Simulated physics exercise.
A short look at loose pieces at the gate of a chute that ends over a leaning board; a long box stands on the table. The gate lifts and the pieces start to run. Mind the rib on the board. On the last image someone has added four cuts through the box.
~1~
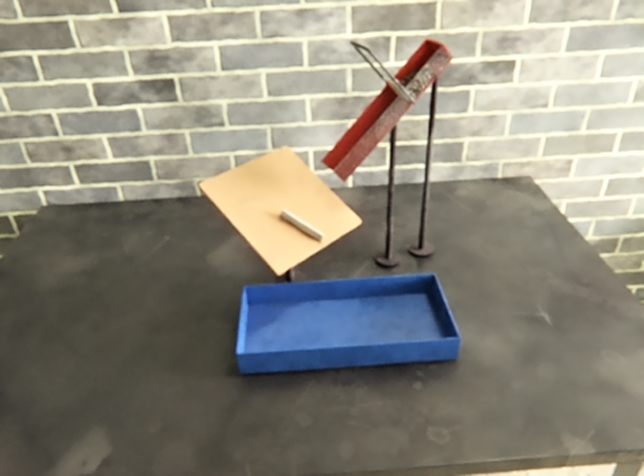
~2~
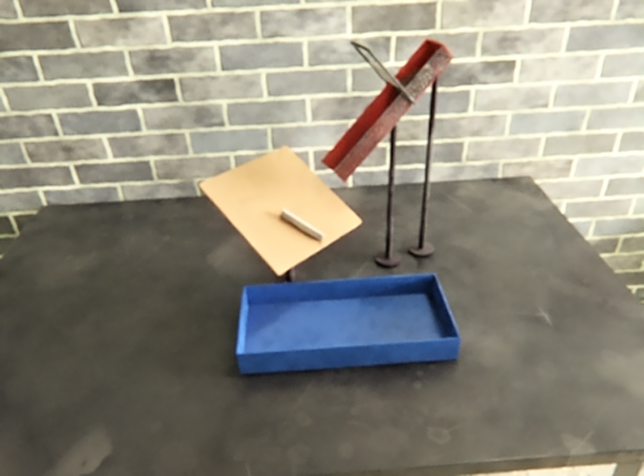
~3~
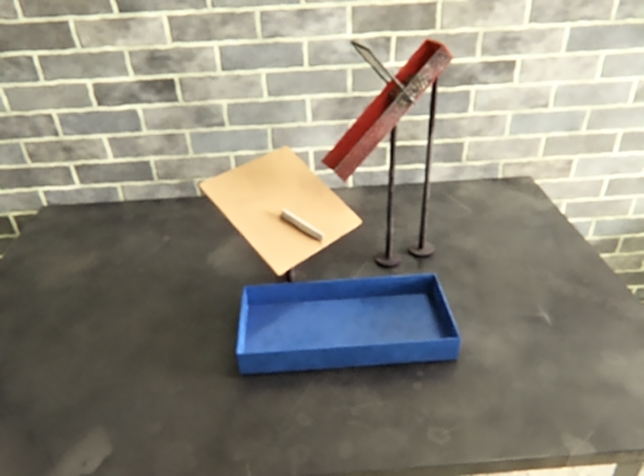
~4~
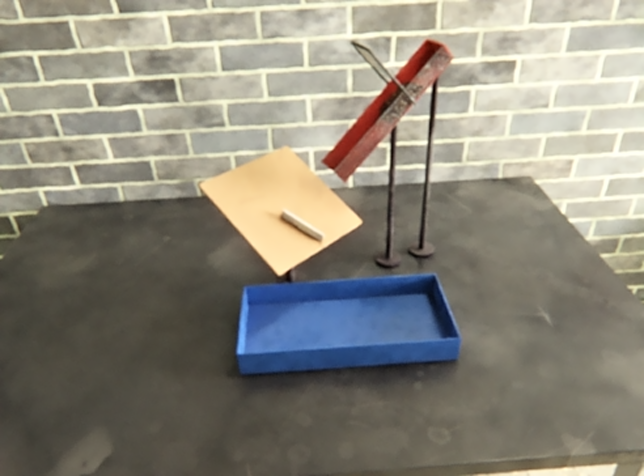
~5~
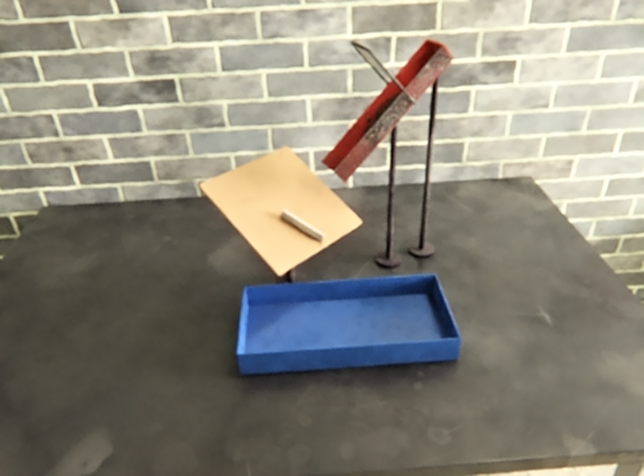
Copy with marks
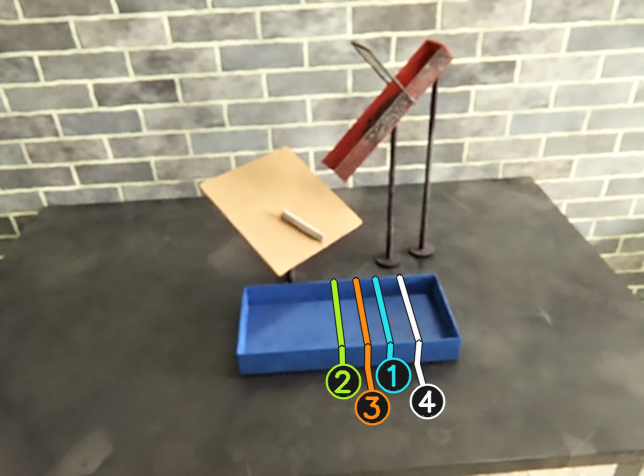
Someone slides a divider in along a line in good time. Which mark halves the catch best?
3 beats the others.
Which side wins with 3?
The right side.
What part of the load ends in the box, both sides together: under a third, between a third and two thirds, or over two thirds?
It is over two thirds.
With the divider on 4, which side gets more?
More lands on the left.
On the marked copy, line 1 crosses the front rim at (390, 343); line 2 crosses the front rim at (341, 347); line 3 crosses the front rim at (367, 345); line 4 crosses the front rim at (418, 341).
If 1 is chosen, of what is caught, almost all on the left of the divider, just a few on the right.
If 2 is chosen, of what is caught, about a tenth on the left of the divider, almost all on the right.
If 3 is chosen, of what is caught, roughly a third on the left of the divider, roughly two thirds on the right.
If 4 is chosen, of what is caught, every piece on the left of the divider, not one piece on the right.
